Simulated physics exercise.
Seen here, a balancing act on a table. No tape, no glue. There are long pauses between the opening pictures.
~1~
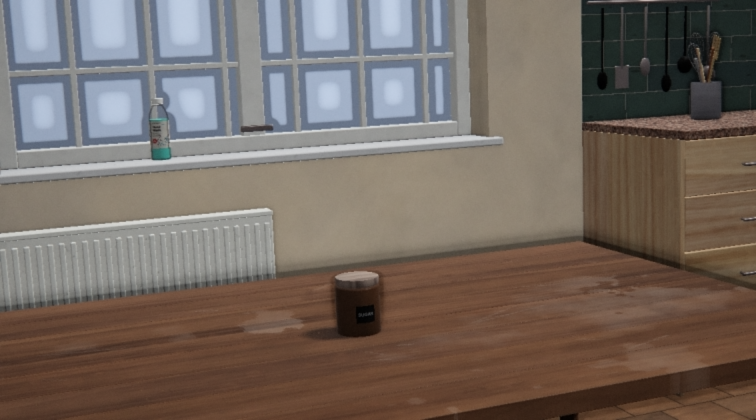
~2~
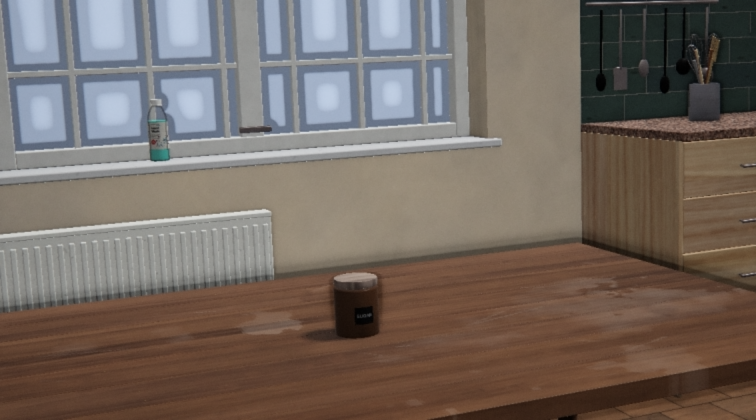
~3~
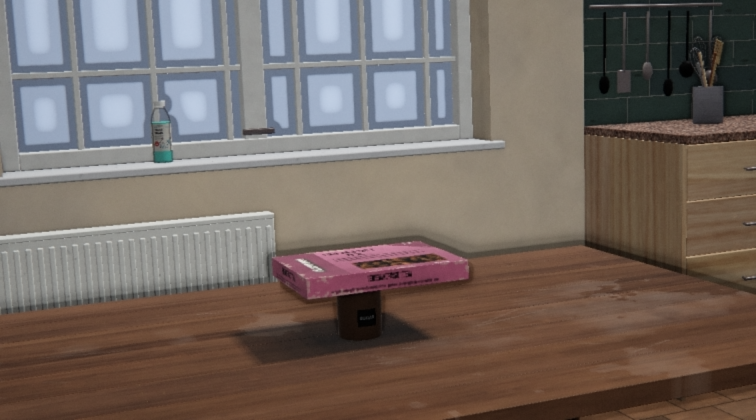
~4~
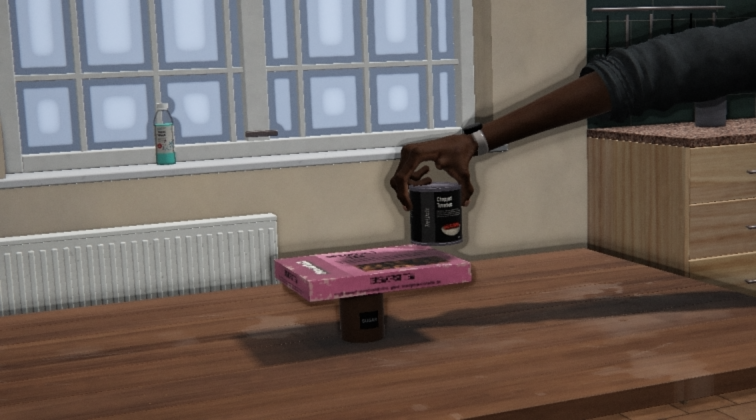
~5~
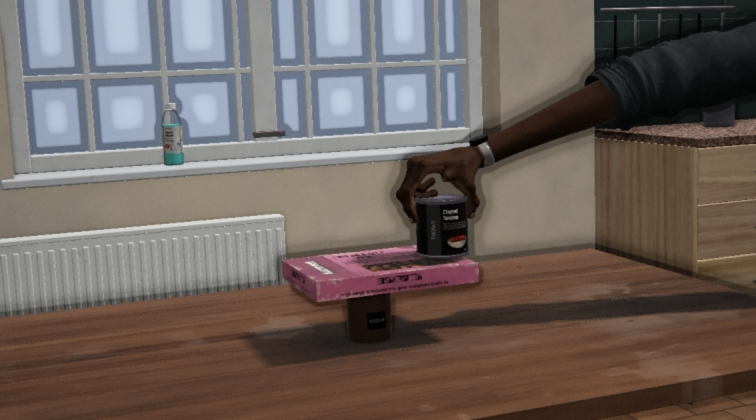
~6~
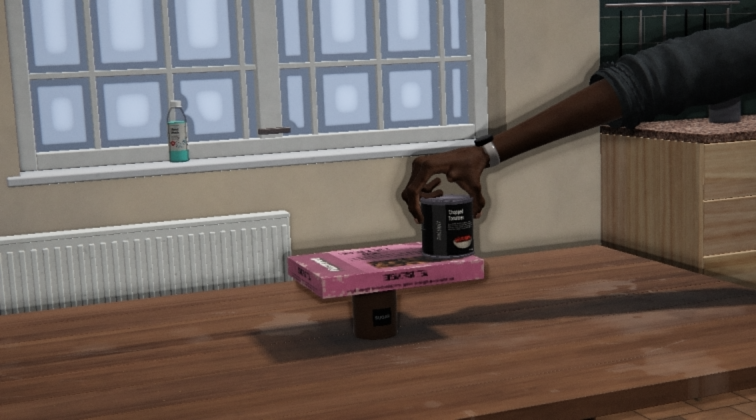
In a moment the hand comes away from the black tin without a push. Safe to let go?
It loses its balance.
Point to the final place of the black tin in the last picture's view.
At about (503, 295).
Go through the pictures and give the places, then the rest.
In the first picture, the last thing is not in view yet; brown jar (358, 304).
In the second picture, the last thing is not in view yet; brown jar (356, 305).
In the third picture, the last thing is not in view yet; brown jar (359, 307).
The fourth picture shows coming down; black tin (436, 214); brown jar (362, 310).
The fifth picture shows coming down; black tin (442, 226); brown jar (369, 310).
The sixth picture shows set down, still held; black tin (447, 226); brown jar (375, 307).
Then, 0.30 s on from there, black tin now fallen; pink packet turned 47° from how it was put.
Then, 0.40 s on from there, pink packet turned 54° from how it was put.
Then, 0.50 s on from there, pink packet turned 43° from how it was put.
In the end, fallen, black tin; toppled in the stack, pink packet; brown jar unmoved. At the end, from the last picture's camera, black tin near (503, 295). The stack comes apart.
